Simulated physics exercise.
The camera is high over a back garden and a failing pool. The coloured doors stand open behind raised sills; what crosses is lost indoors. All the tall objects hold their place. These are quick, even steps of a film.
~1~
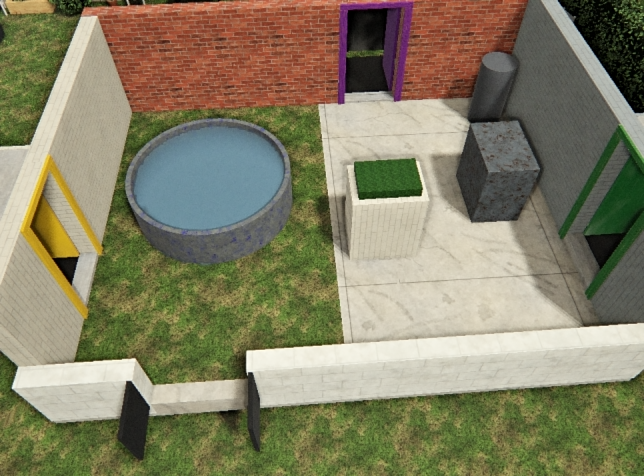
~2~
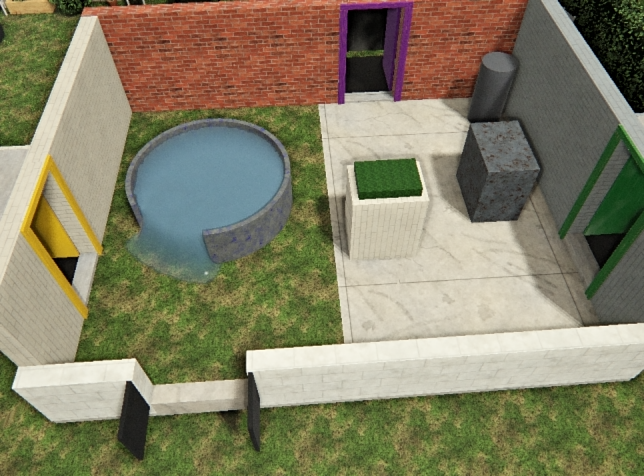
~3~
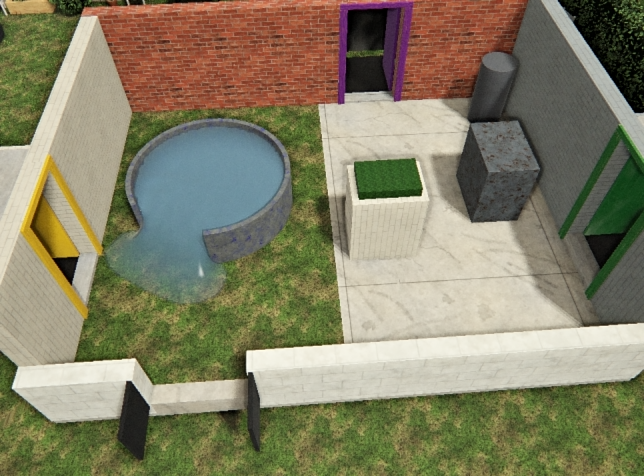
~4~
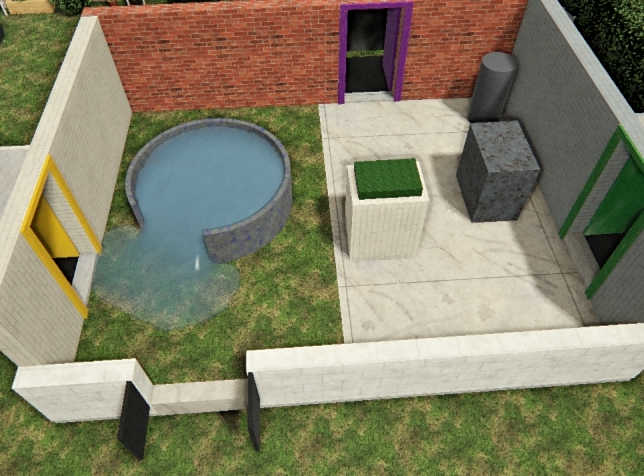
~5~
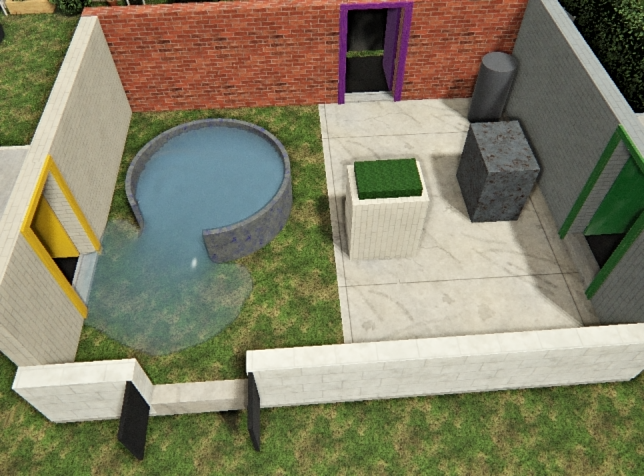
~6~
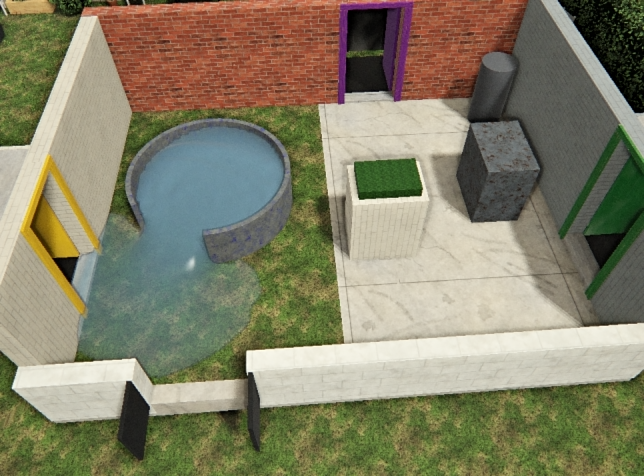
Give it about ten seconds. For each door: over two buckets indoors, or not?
In the end: The green door stays under that; the purple door stays under that; the yellow door takes more than that.
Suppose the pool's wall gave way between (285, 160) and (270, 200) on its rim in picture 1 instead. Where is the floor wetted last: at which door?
Last comes the yellow-painted one.
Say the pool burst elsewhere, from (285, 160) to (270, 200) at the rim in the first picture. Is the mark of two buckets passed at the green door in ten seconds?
Then: The green one is under.
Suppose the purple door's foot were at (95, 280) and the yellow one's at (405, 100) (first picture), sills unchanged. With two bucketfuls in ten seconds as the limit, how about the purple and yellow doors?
In short: The purple one passes that mark, the yellow one keeps below it.
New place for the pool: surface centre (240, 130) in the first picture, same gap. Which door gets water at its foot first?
It is the yellow-painted one.
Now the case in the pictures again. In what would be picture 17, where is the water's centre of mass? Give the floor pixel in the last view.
At about (190, 246).
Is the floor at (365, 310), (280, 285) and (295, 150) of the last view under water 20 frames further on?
In that order: Under water, covered, clear.
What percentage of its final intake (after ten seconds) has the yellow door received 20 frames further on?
Roughly 65 per cent.
A moment on, water covers 20 % of the floor; the green door not reached, the purple door not reached, the yellow door over two buckets in.
Next, water covers 20 % of the floor; the green door not reached, the purple door not reached, the yellow door far over two buckets in.
Then, water covers 30 % of the floor; the green door not reached, the purple door not reached, the yellow door far over two buckets in.
Later, water covers 55 % of the floor; the green door wet at the sill, nothing in, the purple door not reached, the yellow door far over two buckets in.
In the end, water covers 75 % of the floor; the green door wet at the sill, nothing in, the purple door not reached, the yellow door far over two buckets in.
